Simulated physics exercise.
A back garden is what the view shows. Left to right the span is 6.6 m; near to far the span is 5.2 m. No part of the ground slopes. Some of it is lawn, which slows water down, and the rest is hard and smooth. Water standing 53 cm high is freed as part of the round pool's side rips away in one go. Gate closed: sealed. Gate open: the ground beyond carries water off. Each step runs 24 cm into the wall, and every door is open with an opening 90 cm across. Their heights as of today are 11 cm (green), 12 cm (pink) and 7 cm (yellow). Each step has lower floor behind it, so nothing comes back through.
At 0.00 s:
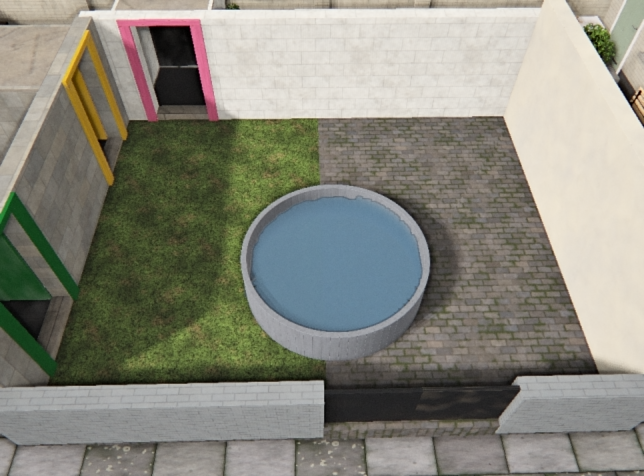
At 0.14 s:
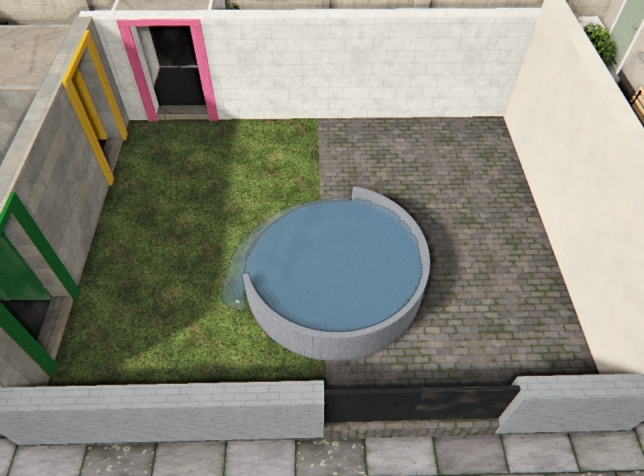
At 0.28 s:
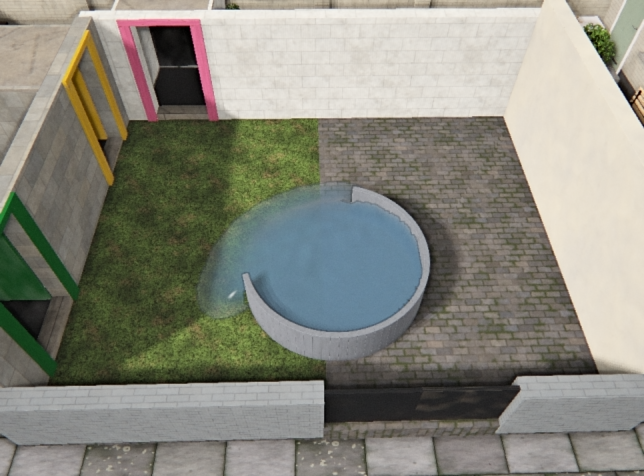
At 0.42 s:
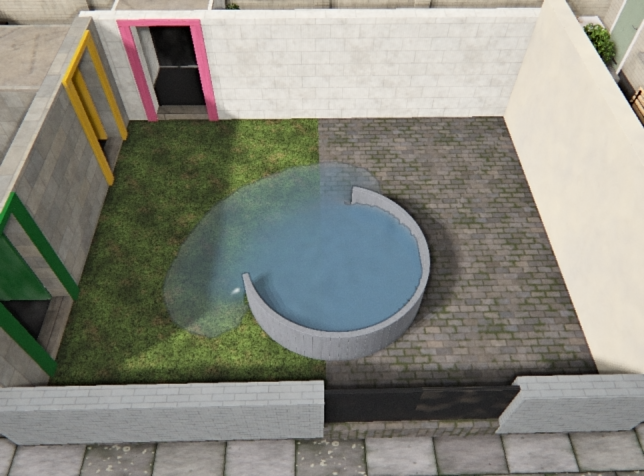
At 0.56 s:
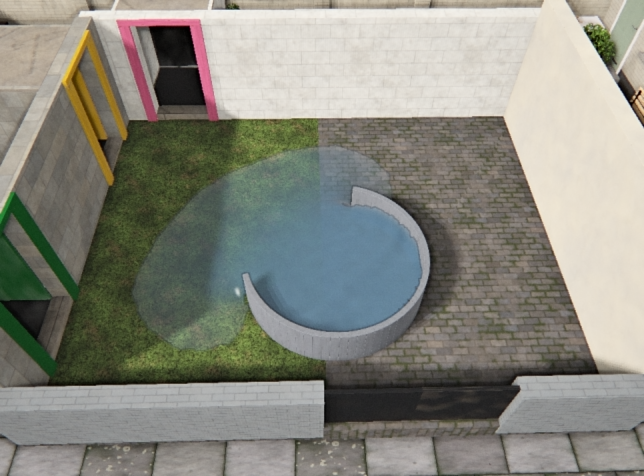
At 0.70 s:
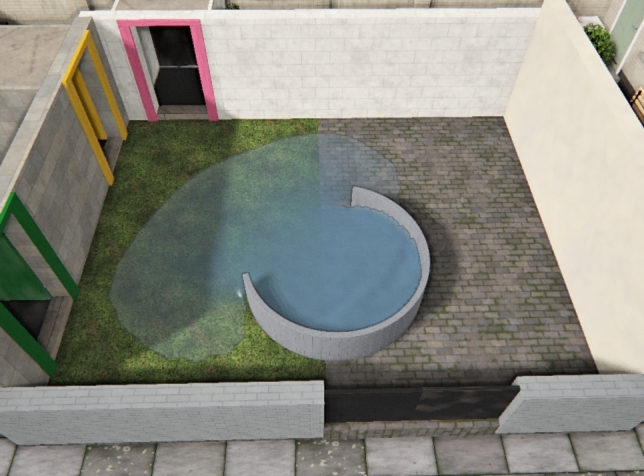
Water poured out of a round pool in a walled garden after part of its wall disappeared on the left and far side, then spread in a wide, thin sheet across the grass and some paving.
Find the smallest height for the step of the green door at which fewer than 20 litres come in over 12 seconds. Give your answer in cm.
The smallest such height is near 6.5 cm.
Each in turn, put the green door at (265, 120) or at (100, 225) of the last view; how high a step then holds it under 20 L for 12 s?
12.5 and 12.0 cm.
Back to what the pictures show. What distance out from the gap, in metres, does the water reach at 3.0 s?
The front is some 4.6 m out.
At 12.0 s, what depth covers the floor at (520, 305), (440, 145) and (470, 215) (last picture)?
Roughly 8, 5 and 4 cm, in turn.
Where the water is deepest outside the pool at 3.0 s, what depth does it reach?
Close to 31 centimetres.
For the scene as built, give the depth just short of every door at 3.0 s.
Before green it's 8 cm, before pink 19 cm, before yellow 19 cm.
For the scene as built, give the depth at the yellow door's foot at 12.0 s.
It works out to about 5.0 centimetres deep.
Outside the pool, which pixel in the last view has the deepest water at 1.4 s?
Look close to (269, 228).
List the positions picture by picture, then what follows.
The first picture shows the round pool at (335, 256) is whole and still, 53 cm deep; the green door at (30, 288) is dry.
In the second picture, water pours out on the far side and has run 0.3 m, to a hidden place; about 7 cm deep outside, 53 cm at the back.
In the third picture, the front is at (344, 185), 0.6 m from the gap on the far side; 1.7 m2 of floor is wet, 53 cm left at the back.
In the fourth picture, the front is at (171, 300), 1.1 m from the gap on the far side; 3.8 m2 of floor is wet, 53 cm left at the back.
In the fifth picture, the front is at (316, 149), 1.5 m from the gap on the far side; 6.0 m2 of floor is wet, 53 cm left at the back.
In the sixth picture, the gap is on the far side, the front 1.8 m out at (305, 137); the back of the round pool holds 51 cm; 0.7 m in a straight line remain to the green door at (30, 288).
After 1.4 s water covers 45 % of the floor, deepest (19 cm) near (269, 228); it has not reached the green door.
After 3.0 s water covers 60 % of the floor, deepest (31 cm) near (150, 125); 8 cm at the green door, 0 litres in over its 11 cm step.
After 12.0 s water covers 100 % of the floor, deepest (9 cm) near (431, 311); 6 cm at the green door, 0 litres in over its 11 cm step.
At the green door as built, the water arrived by 1.5 s and peaked near 10 cm at 5.8 s.
With a step of 6 cm, 28 litres would have come in within the 12 s; with 8 cm, 5 litres. So under 20 litres takes about 6.5 cm.
